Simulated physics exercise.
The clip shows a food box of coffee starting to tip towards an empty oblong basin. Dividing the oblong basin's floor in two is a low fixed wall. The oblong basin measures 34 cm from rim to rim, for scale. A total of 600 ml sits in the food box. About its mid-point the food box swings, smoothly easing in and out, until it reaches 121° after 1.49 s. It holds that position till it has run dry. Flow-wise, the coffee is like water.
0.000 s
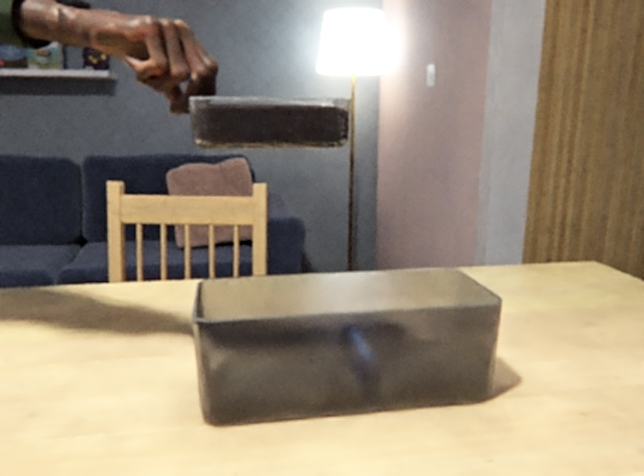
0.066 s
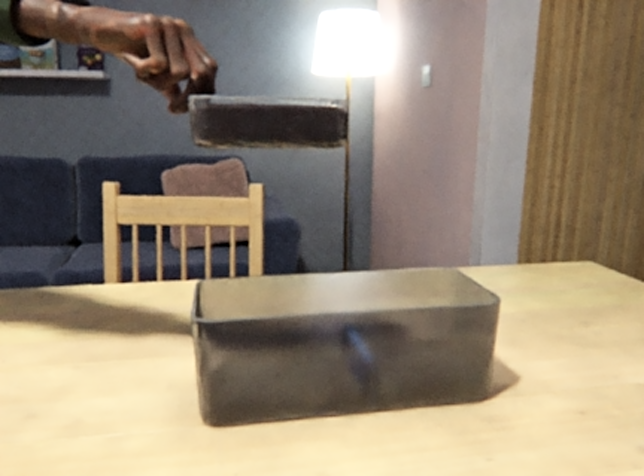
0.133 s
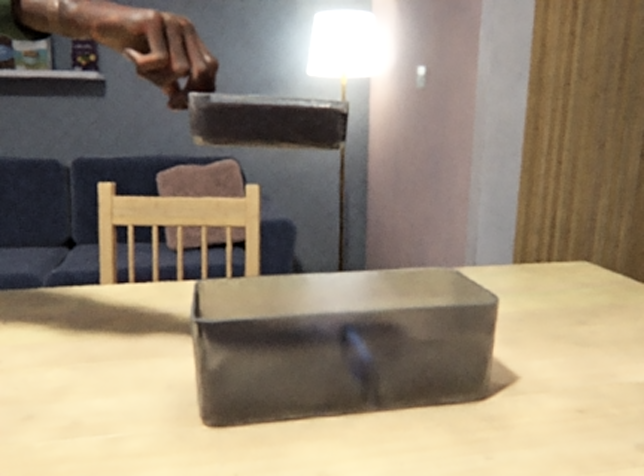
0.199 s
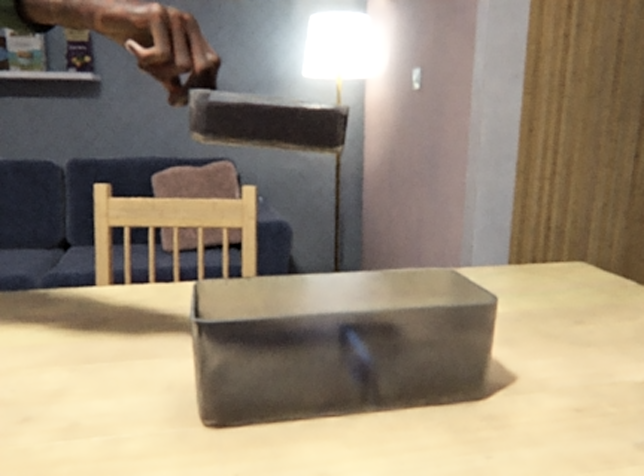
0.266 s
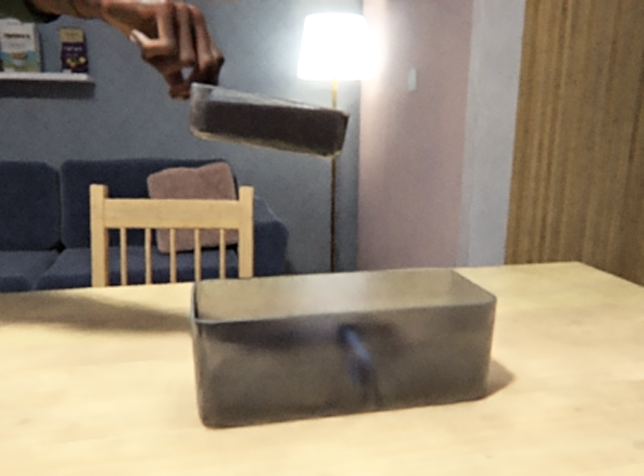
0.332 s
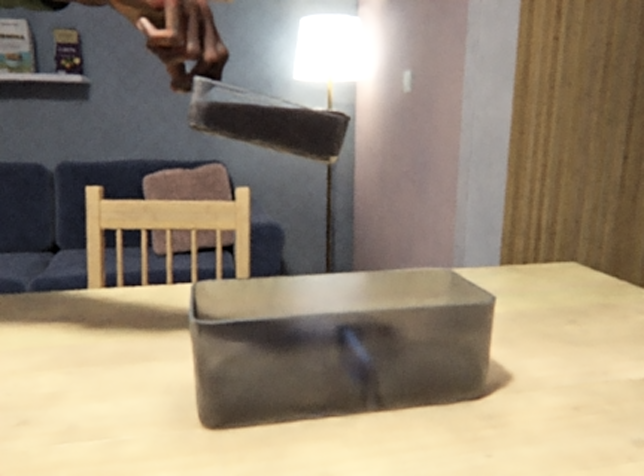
A hand slowly tilts a dark-filled container down to the right above an empty basin.
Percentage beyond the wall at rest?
70 per cent.
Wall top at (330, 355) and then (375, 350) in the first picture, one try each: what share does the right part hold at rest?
Roughly 70 per cent, then 65 per cent.
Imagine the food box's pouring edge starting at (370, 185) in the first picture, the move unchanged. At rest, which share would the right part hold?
In that case roughly 80 per cent.
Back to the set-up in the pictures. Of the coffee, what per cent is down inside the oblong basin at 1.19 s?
It works out near 86 per cent.
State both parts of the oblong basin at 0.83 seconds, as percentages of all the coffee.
Left about 2, right about 42.
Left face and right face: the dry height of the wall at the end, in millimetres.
Left roughly 46 mm; right roughly 28 mm.
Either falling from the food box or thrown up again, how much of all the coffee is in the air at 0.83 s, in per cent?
Close to 38 in a hundred.
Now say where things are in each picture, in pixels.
In the first picture, it leans 0°; its right rim is at (341, 102); the coffee meets the walls at (196, 107) and (338, 109); the oblong basin's rim runs from (196, 300) to (479, 285); the wall's top is at (360, 344).
In the second picture, it leans 1°; its right rim is at (340, 103); the coffee meets the walls at (195, 107) and (337, 109).
In the third picture, it leans 2°; its right rim is at (339, 105); the coffee meets the walls at (194, 106) and (336, 110).
In the fourth picture, it leans 5°; its right rim is at (339, 110); the coffee meets the walls at (194, 105) and (336, 112).
In the fifth picture, it leans 9°; its right rim is at (339, 115); the coffee meets the walls at (194, 104) and (335, 112).
In the sixth picture, it leans 14°; its right rim is at (338, 122); the coffee meets the walls at (193, 104) and (334, 117); 4 per cent is over the edge.
After 0.83 s the tilt is 71° and 13 per cent is still to pour, 2 is left of the wall and 42 right of it.
After 1.19 s the tilt is 110° and 1 per cent is still to pour, 15 is left of the wall and 70 right of it.
After 1.58 s the tilt is 121° and 0 per cent is still to pour, 19 is left of the wall and 70 right of it.
After 1.99 s the tilt is 121° and 0 per cent is still to pour, 19 is left of the wall and 70 right of it.
In the end 19 per cent lies left of the wall, 70 right of it and 11 outside.
